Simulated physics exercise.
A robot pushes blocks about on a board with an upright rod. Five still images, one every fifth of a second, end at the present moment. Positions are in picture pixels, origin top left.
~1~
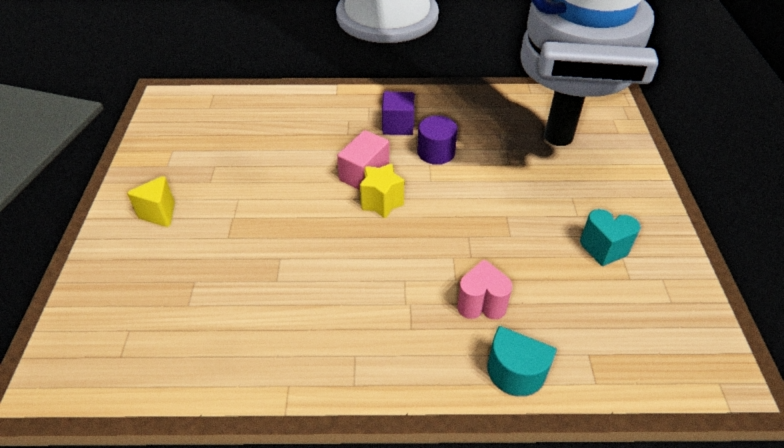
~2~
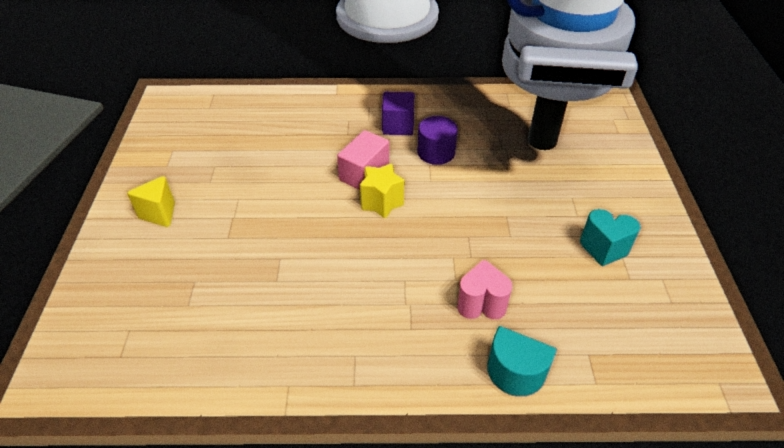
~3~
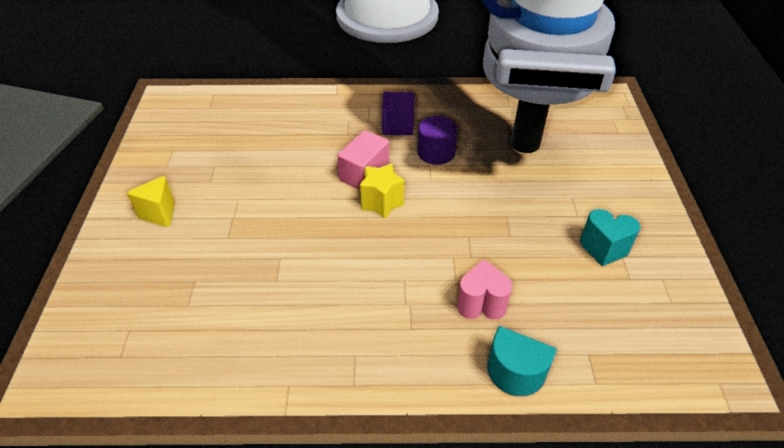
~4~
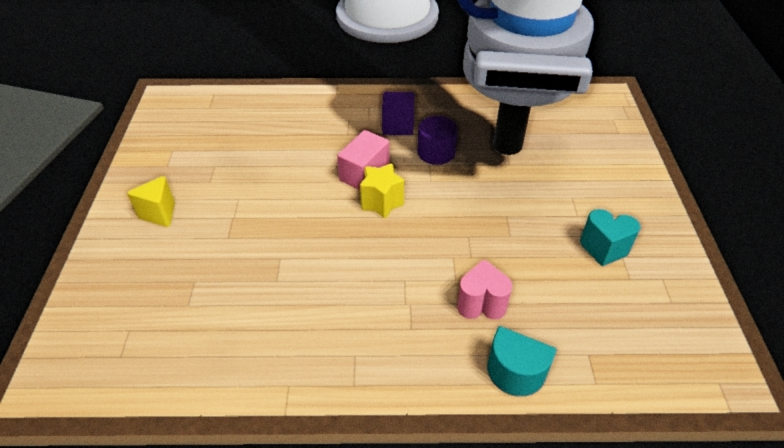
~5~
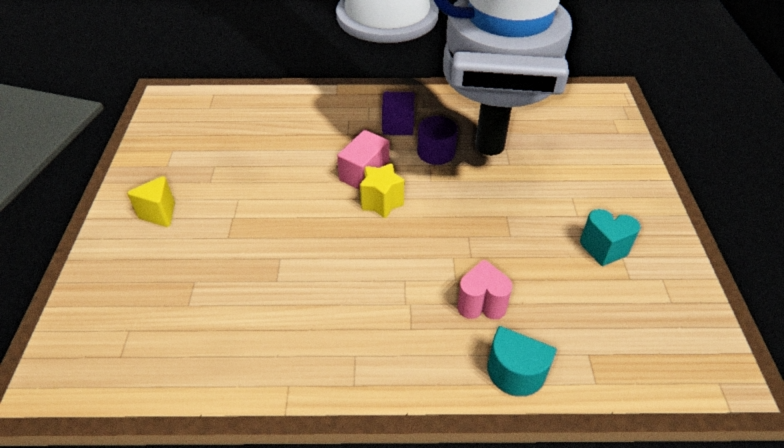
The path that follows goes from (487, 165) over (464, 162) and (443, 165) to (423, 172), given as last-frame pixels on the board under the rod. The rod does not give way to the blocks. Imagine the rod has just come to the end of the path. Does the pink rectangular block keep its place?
Answer: Yes.
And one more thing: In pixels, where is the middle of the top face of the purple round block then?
Somewhere near (416, 123).
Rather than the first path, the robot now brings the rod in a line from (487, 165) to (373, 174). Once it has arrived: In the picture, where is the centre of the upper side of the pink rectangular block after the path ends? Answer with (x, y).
It is at (341, 145).
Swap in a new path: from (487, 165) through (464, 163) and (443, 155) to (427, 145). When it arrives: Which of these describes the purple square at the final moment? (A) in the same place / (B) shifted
Choice B: Shifted.
On the path given first. Halfway along, rod at (454, 144); purple round block at (426, 124).
At the end, rod at (424, 153); pink rectangular block still; purple round block at (416, 123).
